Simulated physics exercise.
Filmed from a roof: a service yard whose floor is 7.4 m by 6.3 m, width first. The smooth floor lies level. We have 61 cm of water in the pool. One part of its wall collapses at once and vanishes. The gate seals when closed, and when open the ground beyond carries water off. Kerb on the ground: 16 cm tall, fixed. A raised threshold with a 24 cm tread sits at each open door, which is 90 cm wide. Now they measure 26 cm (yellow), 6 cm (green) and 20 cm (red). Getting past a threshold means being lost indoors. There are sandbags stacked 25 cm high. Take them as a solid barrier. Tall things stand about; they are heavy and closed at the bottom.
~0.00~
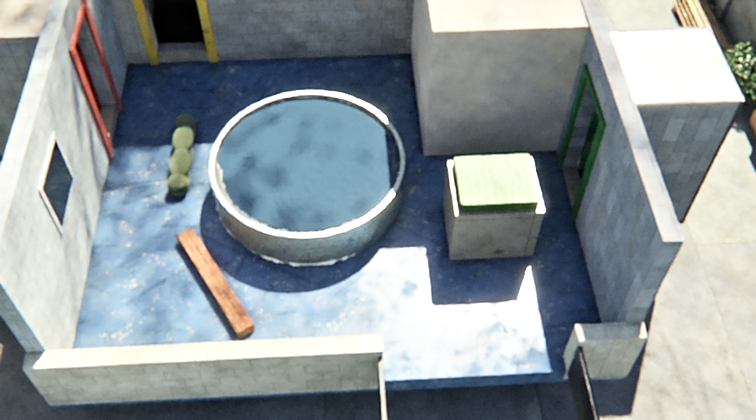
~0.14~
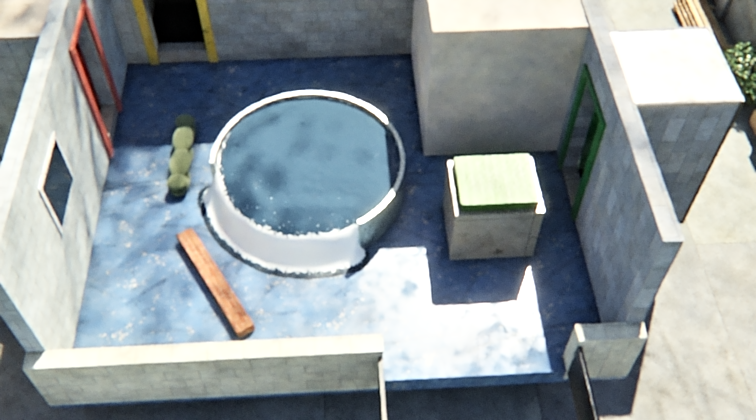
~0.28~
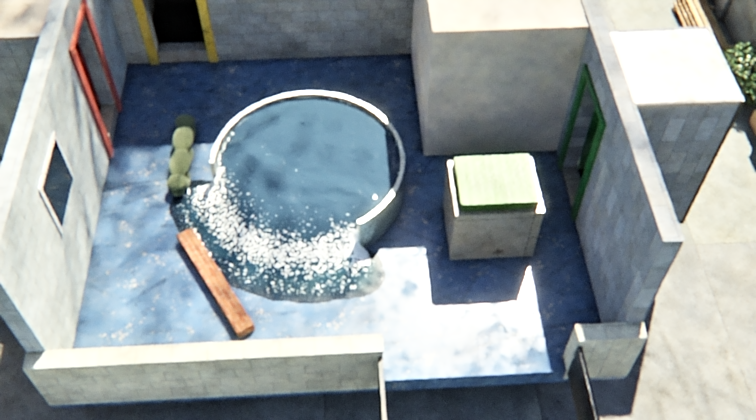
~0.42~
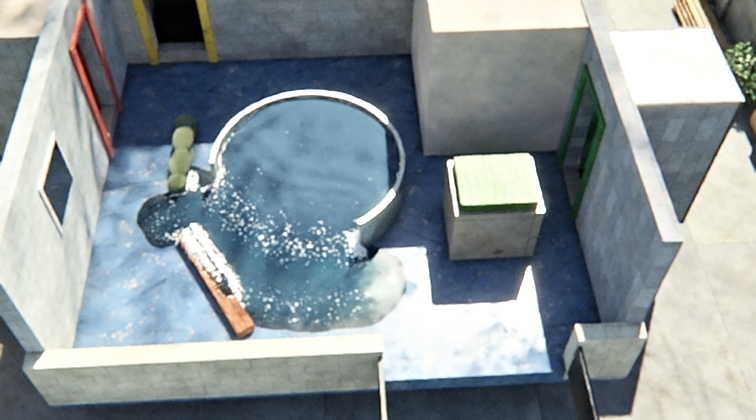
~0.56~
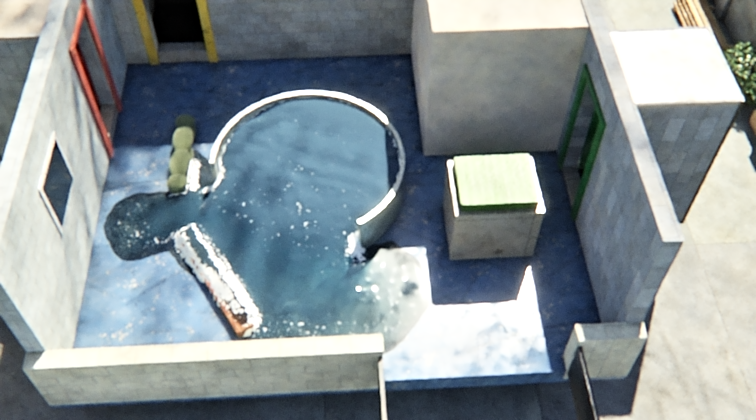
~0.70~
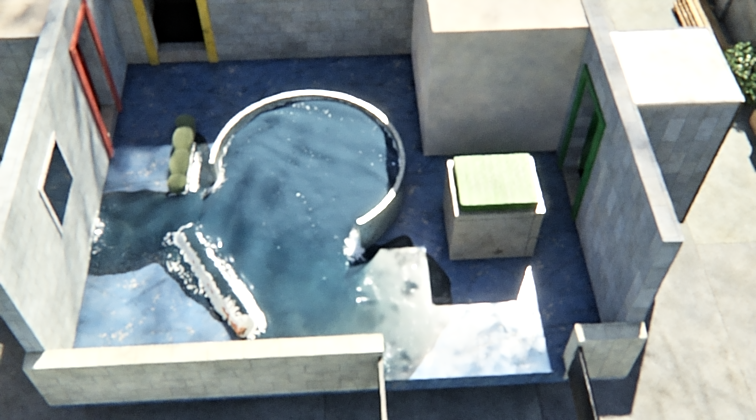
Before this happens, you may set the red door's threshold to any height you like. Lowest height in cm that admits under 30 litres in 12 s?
Roughly 7.5 cm.
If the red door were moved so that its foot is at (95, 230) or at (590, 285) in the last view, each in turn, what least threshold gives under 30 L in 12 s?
Around 22 and 13.5 cm respectively.
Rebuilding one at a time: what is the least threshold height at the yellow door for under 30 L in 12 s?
The yellow one would have to be about 13.5 cm high.
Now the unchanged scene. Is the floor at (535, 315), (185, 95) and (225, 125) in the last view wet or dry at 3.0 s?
Point by point: Soaked, then soaked, then bone dry.
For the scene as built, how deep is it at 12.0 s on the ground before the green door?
Lab note: Depth approx. 8.5 cm.
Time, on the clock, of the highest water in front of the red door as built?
Peak time: Around 8.5 s.
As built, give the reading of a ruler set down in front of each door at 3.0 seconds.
The yellow door has 3 cm, the green door 0 cm and the red door 4 cm.
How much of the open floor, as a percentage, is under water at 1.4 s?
Near 40 per cent of the open floor.
After 1.4 s water covers 40 % of the floor, deepest (43 cm) near (282, 369); it has not reached the red door.
After 3.0 s water covers 60 % of the floor, deepest (40 cm) near (67, 380); 4 cm at the red door, 0 litres in over its 20 cm threshold.
After 12.0 s water covers 95 % of the floor, deepest (15 cm) near (339, 119); 8 cm at the red door, 0 litres in over its 20 cm threshold.
At the red door as built, the water arrived by 1.8 s and peaked near 13 cm at 8.6 s.
Run again over the same 12 s with other heights there, 38 litres in over 7 cm, 20 litres over 8.5 cm. The limit of 30 litres is kept from about 7.5 cm up.
